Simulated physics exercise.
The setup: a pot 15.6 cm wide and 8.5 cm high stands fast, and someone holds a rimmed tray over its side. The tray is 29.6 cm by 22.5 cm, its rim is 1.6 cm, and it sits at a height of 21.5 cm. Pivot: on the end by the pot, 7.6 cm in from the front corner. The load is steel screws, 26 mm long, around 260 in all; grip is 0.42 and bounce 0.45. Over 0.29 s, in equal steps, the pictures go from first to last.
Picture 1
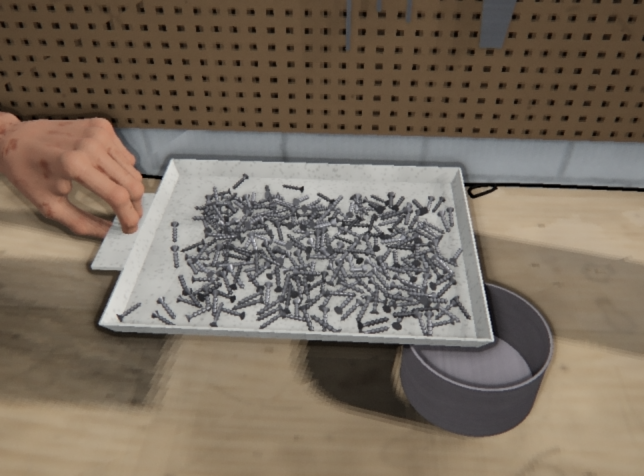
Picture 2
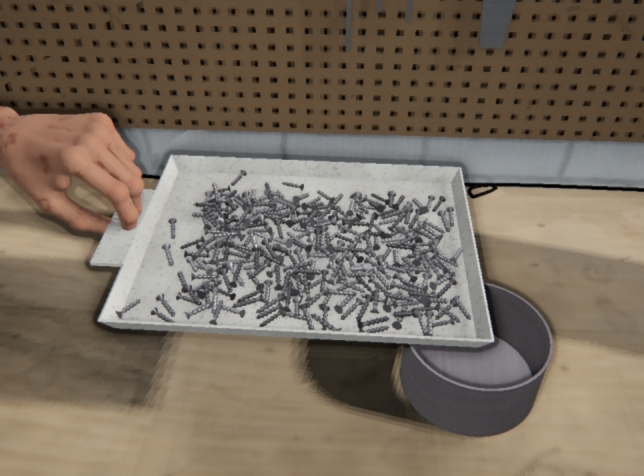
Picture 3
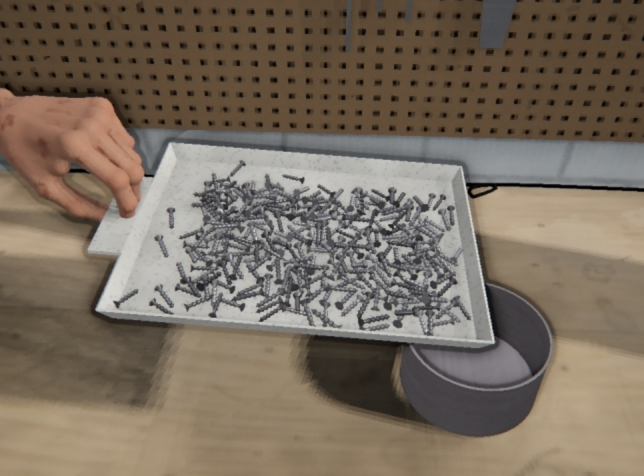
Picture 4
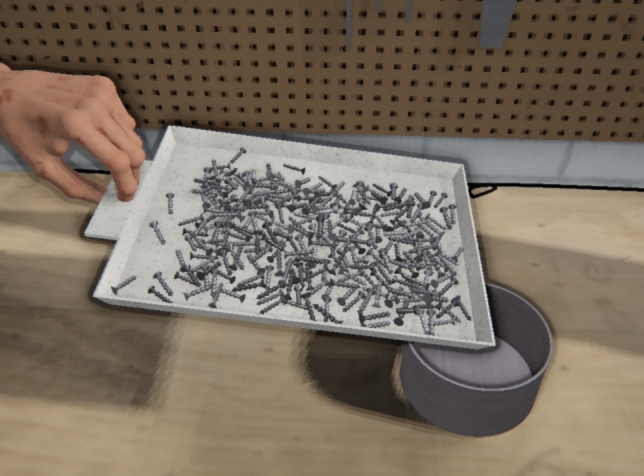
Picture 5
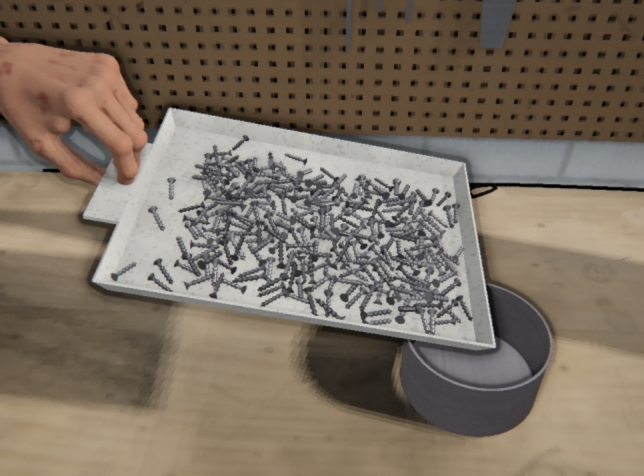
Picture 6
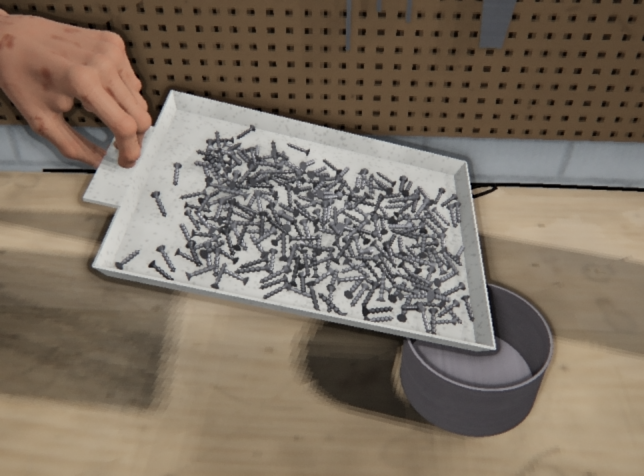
A hand raising the left end of a pale rimmed tray of steel screws, slanting it toward a grey pot at right.
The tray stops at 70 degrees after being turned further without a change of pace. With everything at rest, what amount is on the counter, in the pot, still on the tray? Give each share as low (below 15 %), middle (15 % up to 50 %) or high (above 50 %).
Counter - high, pot - middle, tray - low.
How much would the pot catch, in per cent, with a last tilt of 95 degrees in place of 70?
Estimated share: About 35 %.
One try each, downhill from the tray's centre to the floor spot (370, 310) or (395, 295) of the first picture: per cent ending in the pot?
The share comes to roughly 0 in a hundred, then roughly 5 in a hundred.
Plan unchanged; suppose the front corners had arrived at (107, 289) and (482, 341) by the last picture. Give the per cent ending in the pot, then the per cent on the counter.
Per cent by place - pot 5, counter 95.
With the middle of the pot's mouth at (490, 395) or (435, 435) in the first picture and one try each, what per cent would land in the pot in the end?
The shares would be near 75 and 40 per cent respectively.
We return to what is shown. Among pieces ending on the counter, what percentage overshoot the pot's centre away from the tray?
I reckon around 70 per cent.
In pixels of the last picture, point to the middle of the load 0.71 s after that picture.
Near pixel (493, 300).
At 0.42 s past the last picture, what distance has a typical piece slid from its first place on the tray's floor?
Around 6 centimetres.
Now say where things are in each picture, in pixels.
Tray tilt 0 degrees, front corners at (112, 317) and (478, 331); middle of the pieces at (316, 251); pot at (478, 331), in the first picture.
Tray tilt 1 degrees, front corners at (111, 313) and (482, 333); middle of the pieces at (316, 249), in the second picture.
Tray tilt 4 degrees, front corners at (109, 303) and (483, 334), lowest corner right front; middle of the pieces at (317, 244), in the third picture.
Tray tilt 7 degrees, front corners at (107, 289) and (483, 336), lowest corner right front; middle of the pieces at (318, 237), in the fourth picture.
Tray tilt 11 degrees, front corners at (107, 275) and (484, 337), lowest corner right front; middle of the pieces at (320, 230), in the fifth picture.
Tray tilt 15 degrees, front corners at (107, 260) and (485, 339), lowest corner right front; middle of the pieces at (322, 223); pot at (478, 331), in the sixth picture.
Then, 0.42 s after the last picture, tilt 41 degrees; the tray holds 100 %, the pot 0 %.
Then, 0.71 s after the last picture, tilt 59 degrees; the tray holds 60 %, the pot 0 %.
Then, 1.09 s after the last picture, tilt 70 degrees; the tray holds 10 %, the pot 25 %.
In the end, counter 70 %, pot 30 %, tray 0 %.
